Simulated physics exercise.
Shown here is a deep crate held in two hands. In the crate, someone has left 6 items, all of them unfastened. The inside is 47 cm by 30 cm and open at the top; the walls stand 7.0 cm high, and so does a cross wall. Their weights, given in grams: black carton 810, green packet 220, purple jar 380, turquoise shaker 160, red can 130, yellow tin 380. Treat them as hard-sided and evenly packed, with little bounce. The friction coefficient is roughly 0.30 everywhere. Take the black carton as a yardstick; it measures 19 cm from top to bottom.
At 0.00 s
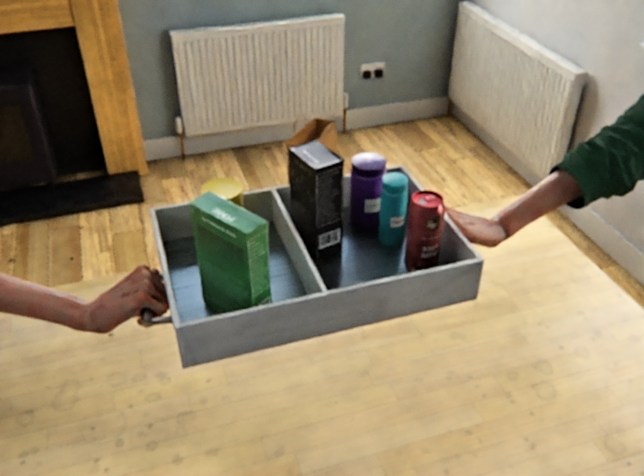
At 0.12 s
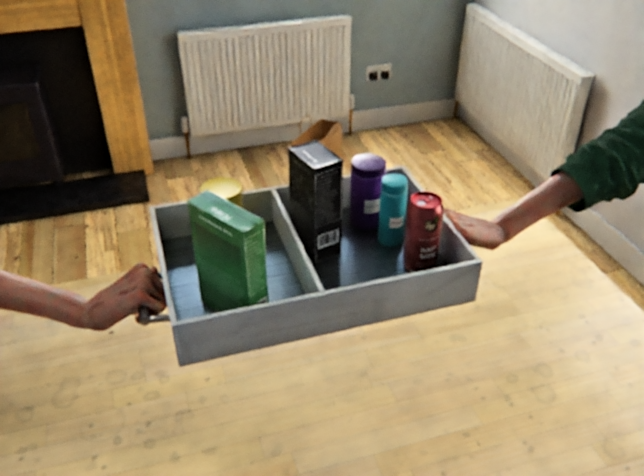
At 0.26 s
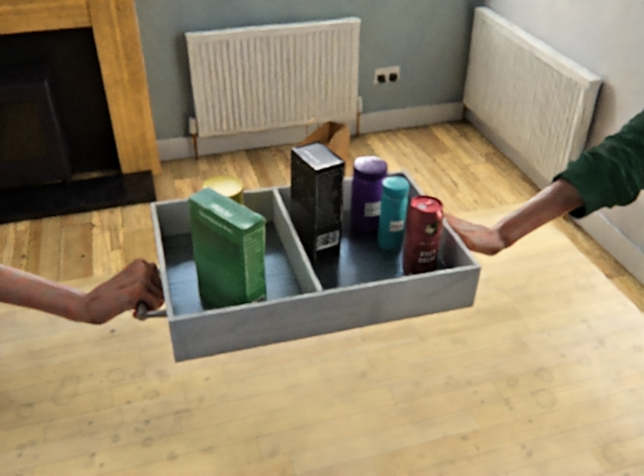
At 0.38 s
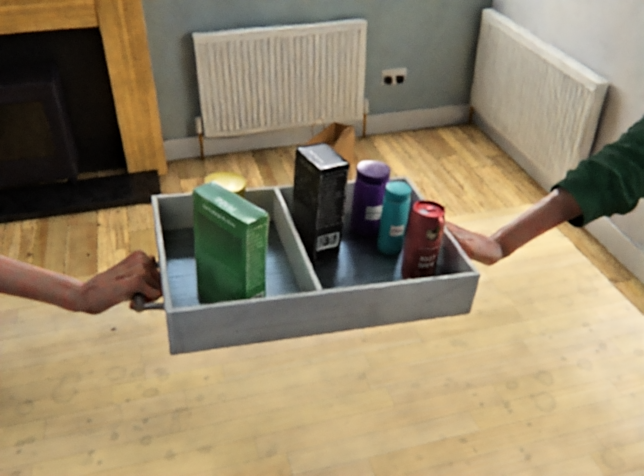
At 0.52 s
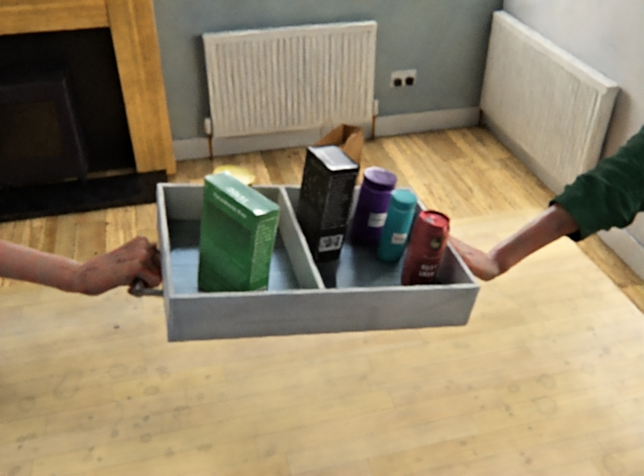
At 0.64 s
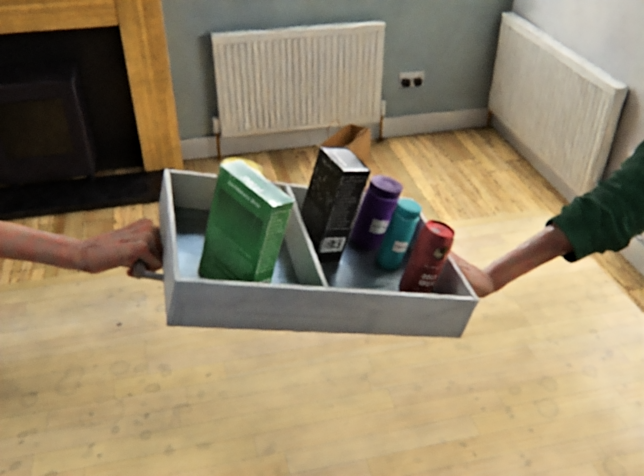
Two hands held a grey divided crate of boxes, bottles and a red can, level at first, then tilted it gradually down to the right, and the things inside leaned with it.
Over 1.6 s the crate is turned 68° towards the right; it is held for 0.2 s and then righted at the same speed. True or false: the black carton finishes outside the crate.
True.
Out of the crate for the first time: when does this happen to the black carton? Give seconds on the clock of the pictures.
Time: Approximately 2.2 s.
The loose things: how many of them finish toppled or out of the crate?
Count: 3.
Around 1.04 s, tip 45°, right side down; black carton tipped 3° against what carries it near (394, 254); green packet tipped 47° against what carries it; yellow tin shifted 6 cm.
Around 2.14 s, tip 65°, right side down; green packet now out of the crate; black carton tipped 57° against what carries it near (400, 299); turquoise shaker tipped 46° against what carries it.
Around 2.54 s, tip 46°, right side down; black carton and turquoise shaker now out of the crate; red can tipped 11° against what carries it; yellow tin shifted 6 cm.
Around 2.94 s, tip 17°, right side down; yellow tin shifted 6 cm; purple jar shifted 6 cm; red can shifted 3 cm.
Finally (4.0 s), out of the crate, black carton, green packet and turquoise shaker; not toppled but over 5 cm from the start, purple jar and yellow tin; the last one still in place (within 5 cm). In the last view, black carton near (488, 323).
